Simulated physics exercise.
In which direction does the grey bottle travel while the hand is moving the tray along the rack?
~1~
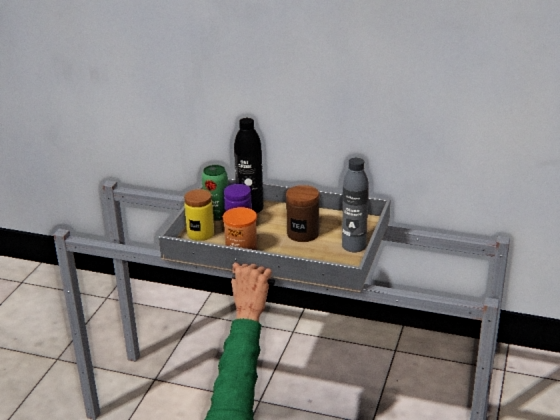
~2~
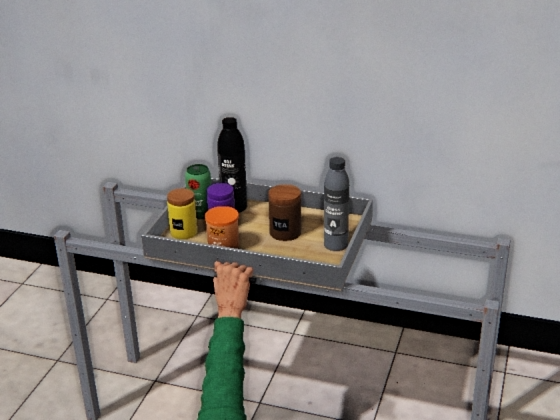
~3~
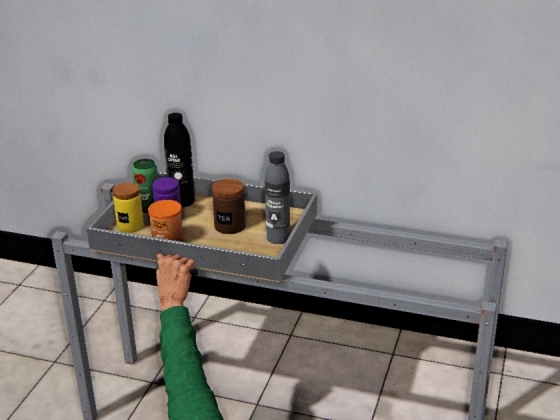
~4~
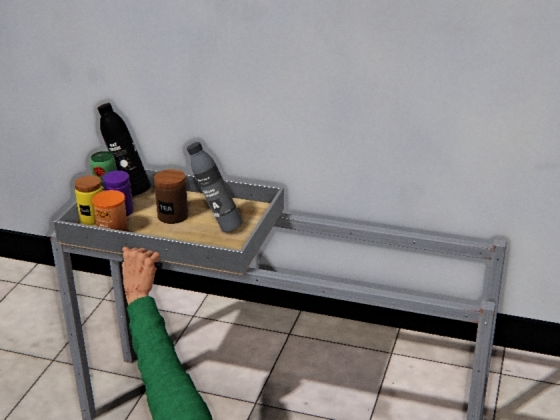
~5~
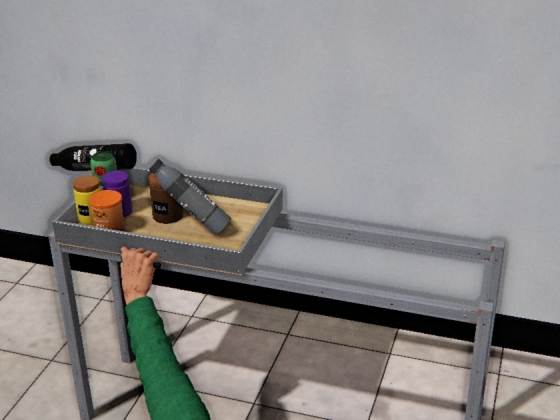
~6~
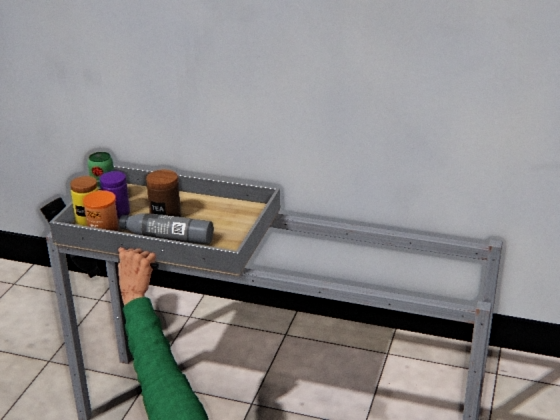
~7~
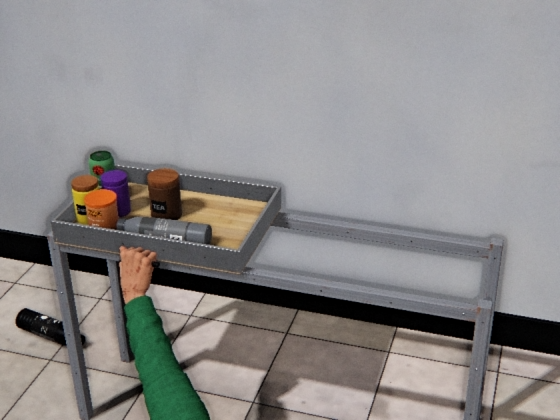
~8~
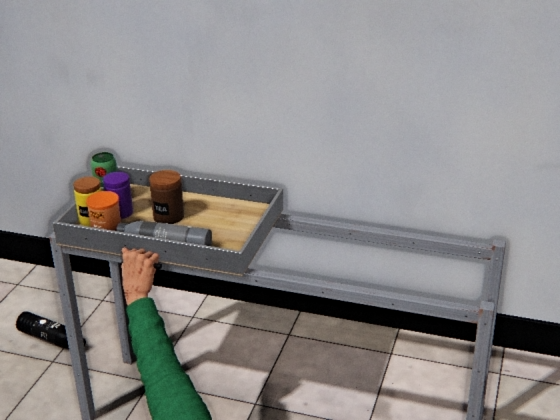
The grey bottle travels to the left, as the viewer sees it, carried along with the tray.
